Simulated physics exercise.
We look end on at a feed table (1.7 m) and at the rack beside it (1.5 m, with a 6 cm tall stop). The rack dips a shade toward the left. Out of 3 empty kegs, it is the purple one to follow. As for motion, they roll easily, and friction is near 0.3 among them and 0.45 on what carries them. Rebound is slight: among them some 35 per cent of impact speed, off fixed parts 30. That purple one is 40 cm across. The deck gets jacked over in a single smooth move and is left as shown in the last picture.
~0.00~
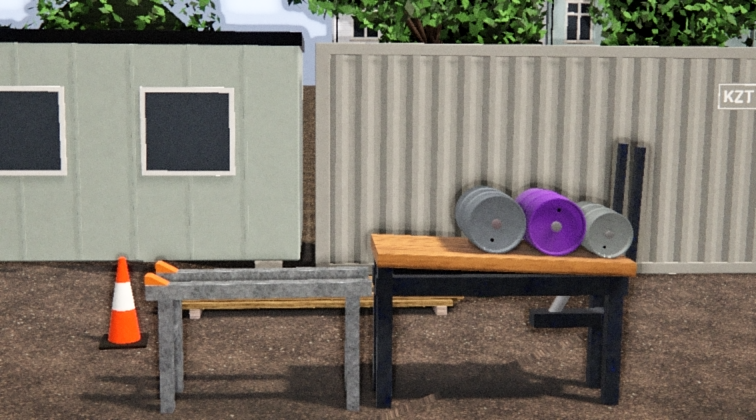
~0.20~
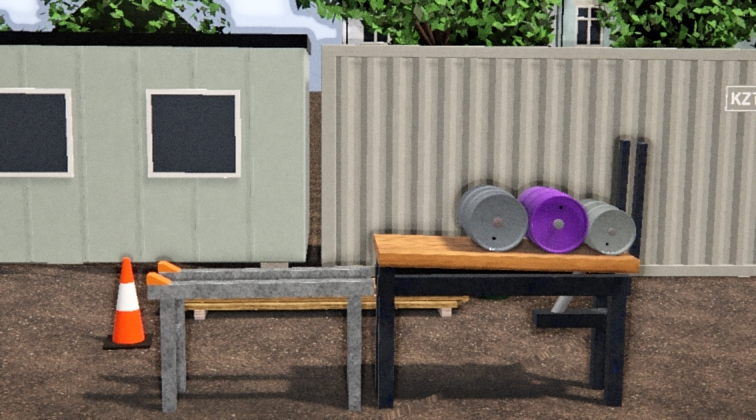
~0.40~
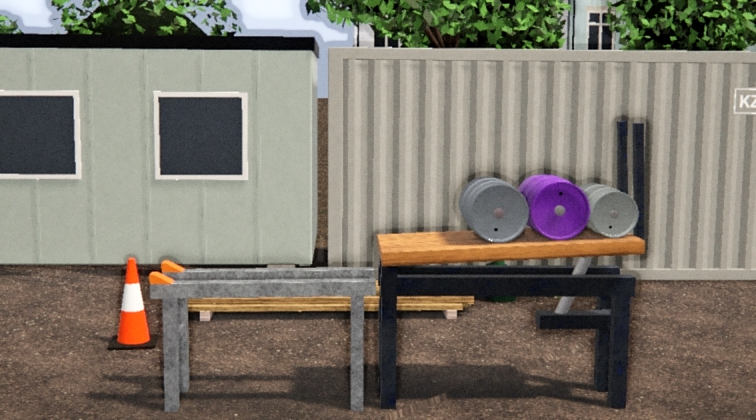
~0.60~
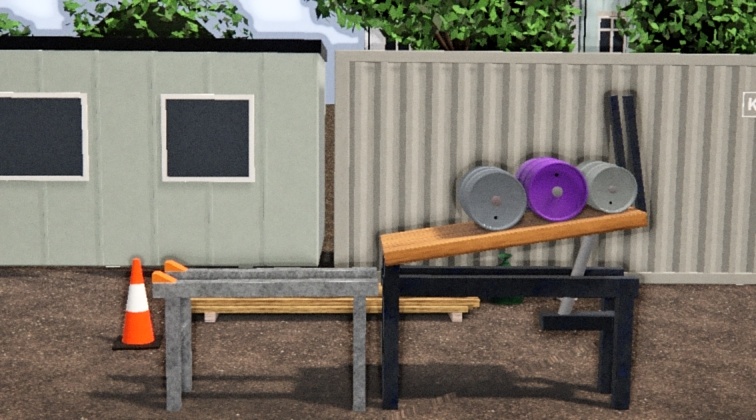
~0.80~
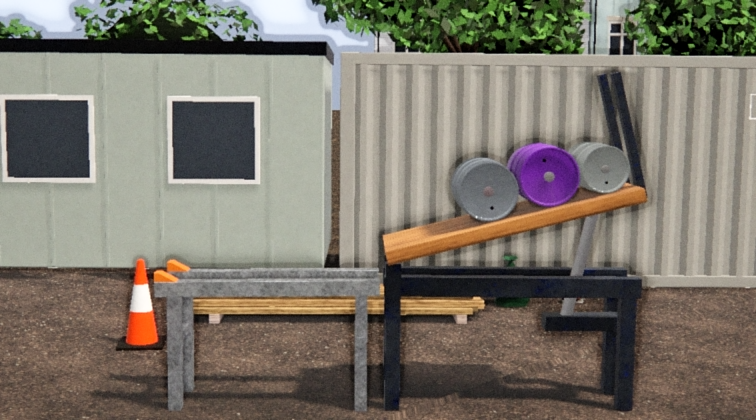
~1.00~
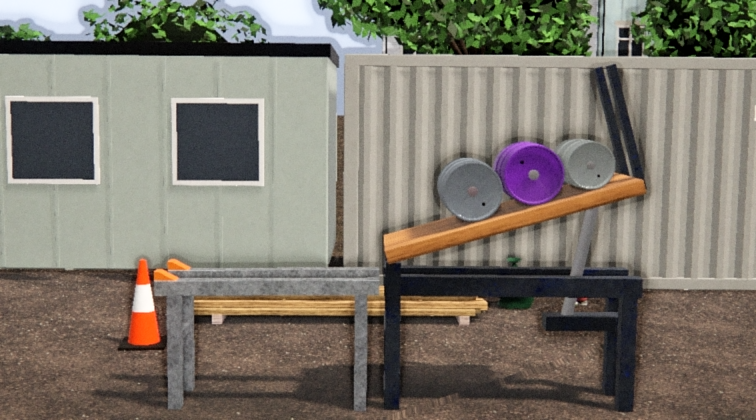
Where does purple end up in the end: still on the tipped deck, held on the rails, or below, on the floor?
It ends up below, on the floor.
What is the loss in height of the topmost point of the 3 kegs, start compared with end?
Roughly 105 cm.
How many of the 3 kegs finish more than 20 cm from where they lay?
3.
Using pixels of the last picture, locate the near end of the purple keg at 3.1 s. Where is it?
Roughly at (120, 261) in the last picture.
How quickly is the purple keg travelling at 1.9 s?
Speed approx. 1.5 m/s.
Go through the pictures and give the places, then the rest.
Purple (557, 227); deck tilted 2° back; stop top at (147, 278), in the first picture.
Purple (559, 225); deck tilted 2° back, in the second picture.
Purple (560, 211); deck tilted 3° to the rack, in the third picture.
Purple (558, 192); deck tilted 9° to the rack, in the fourth picture.
Purple (550, 177); deck tilted 14° to the rack, in the fifth picture.
Purple (534, 175); deck tilted 16° to the rack, in the sixth picture.
By 1.9 s, purple is on the rack, 140 cm from the rack's far end, rolling left; 0 of 3 over the stop.
By 3.1 s, purple is beyond the stop and falling; 2 of 3 over the stop.
Finally (6.3 s), purple is over the stop, on the ground; 3 of 3 over the stop.
